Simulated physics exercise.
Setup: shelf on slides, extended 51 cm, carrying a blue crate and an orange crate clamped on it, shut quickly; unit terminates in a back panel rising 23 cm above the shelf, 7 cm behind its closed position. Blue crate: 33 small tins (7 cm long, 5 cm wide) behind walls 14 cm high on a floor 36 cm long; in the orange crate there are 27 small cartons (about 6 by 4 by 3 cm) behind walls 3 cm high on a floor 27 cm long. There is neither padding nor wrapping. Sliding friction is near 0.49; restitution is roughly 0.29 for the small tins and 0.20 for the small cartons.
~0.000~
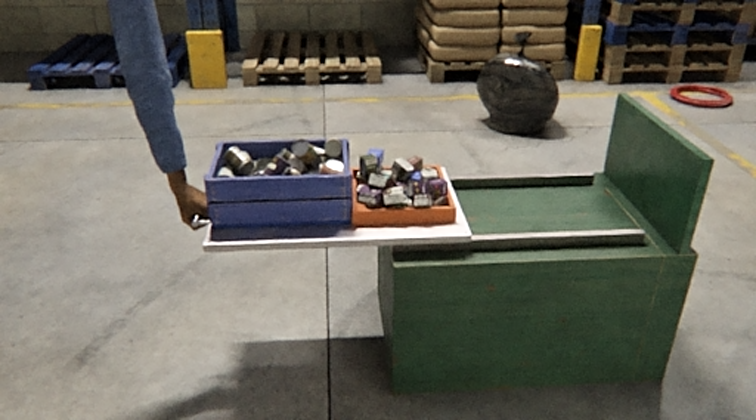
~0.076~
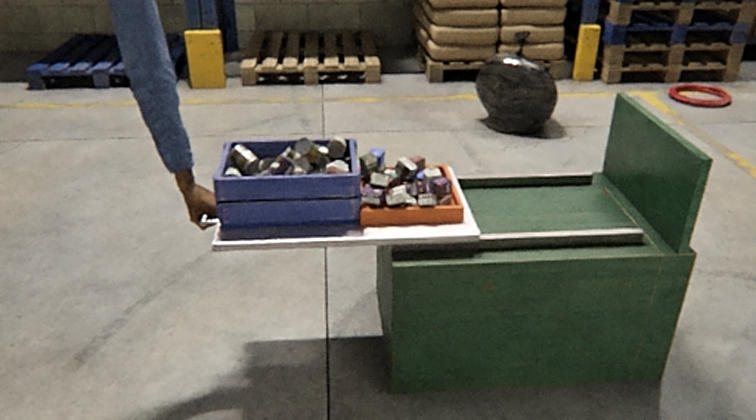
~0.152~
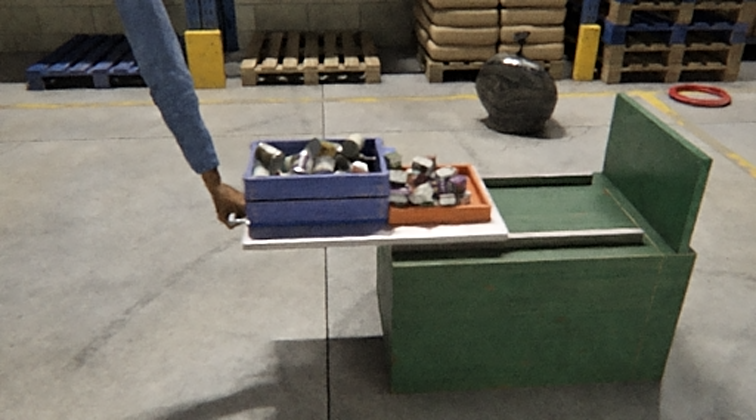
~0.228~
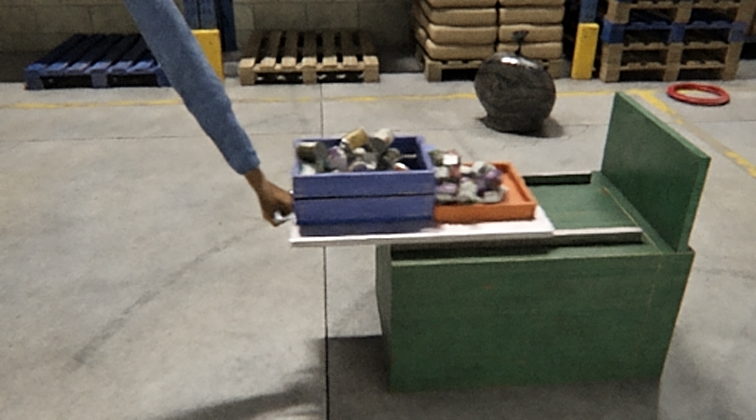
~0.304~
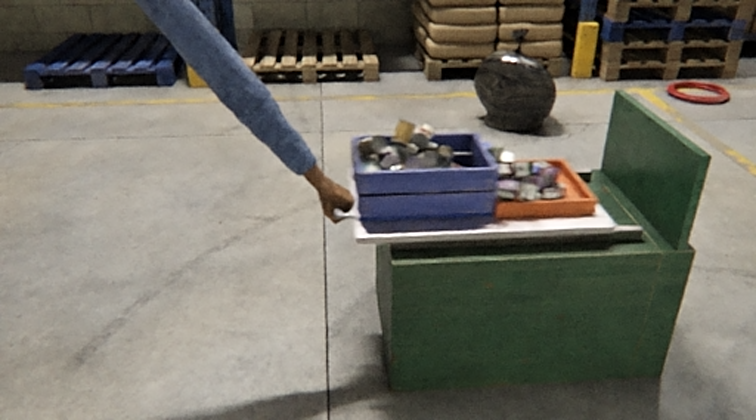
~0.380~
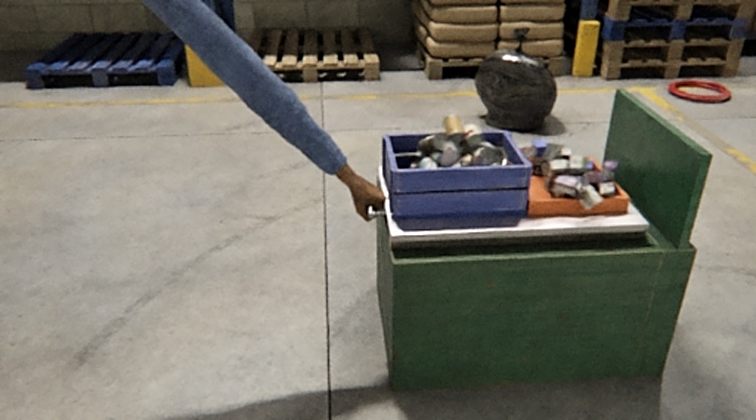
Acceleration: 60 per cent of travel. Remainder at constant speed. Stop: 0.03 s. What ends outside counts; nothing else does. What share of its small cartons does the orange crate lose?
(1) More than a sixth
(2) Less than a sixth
(1) More than a sixth.
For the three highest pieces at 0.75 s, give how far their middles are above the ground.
Roughly 68 centimetres.
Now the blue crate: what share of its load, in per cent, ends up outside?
For the blue crate, the loss is 5%.
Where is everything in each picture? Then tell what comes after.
In the first frame (we follow the rim corner now nearest the camera), orange crate at (357, 210); blue crate at (211, 179); shelf in by 0 cm; nothing out yet.
Orange crate at (365, 210); blue crate at (220, 178); shelf in by 3 cm, in the second frame.
Orange crate at (394, 209); blue crate at (250, 178); shelf in by 11 cm, in the third frame.
Orange crate at (440, 206); blue crate at (298, 175); shelf in by 24 cm, in the fourth frame.
Orange crate at (501, 203); blue crate at (363, 172); shelf in by 42 cm; 1 out, in the fifth frame.
Orange crate at (534, 201); blue crate at (398, 170); shelf in by 51 cm; 2 out, the lowest carton at (528, 155), in the sixth frame.
After 0.53 s, 2 of 33 out of the blue crate and 11 of 27 out of the orange crate.
After 0.75 s, 2 of 33 out of the blue crate and 12 of 27 out of the orange crate.
When it is over (at 1.18 s), 2 of 33 out of the blue crate and 12 of 27 out of the orange crate. Asked share, 12 of 27, 44 per cent.
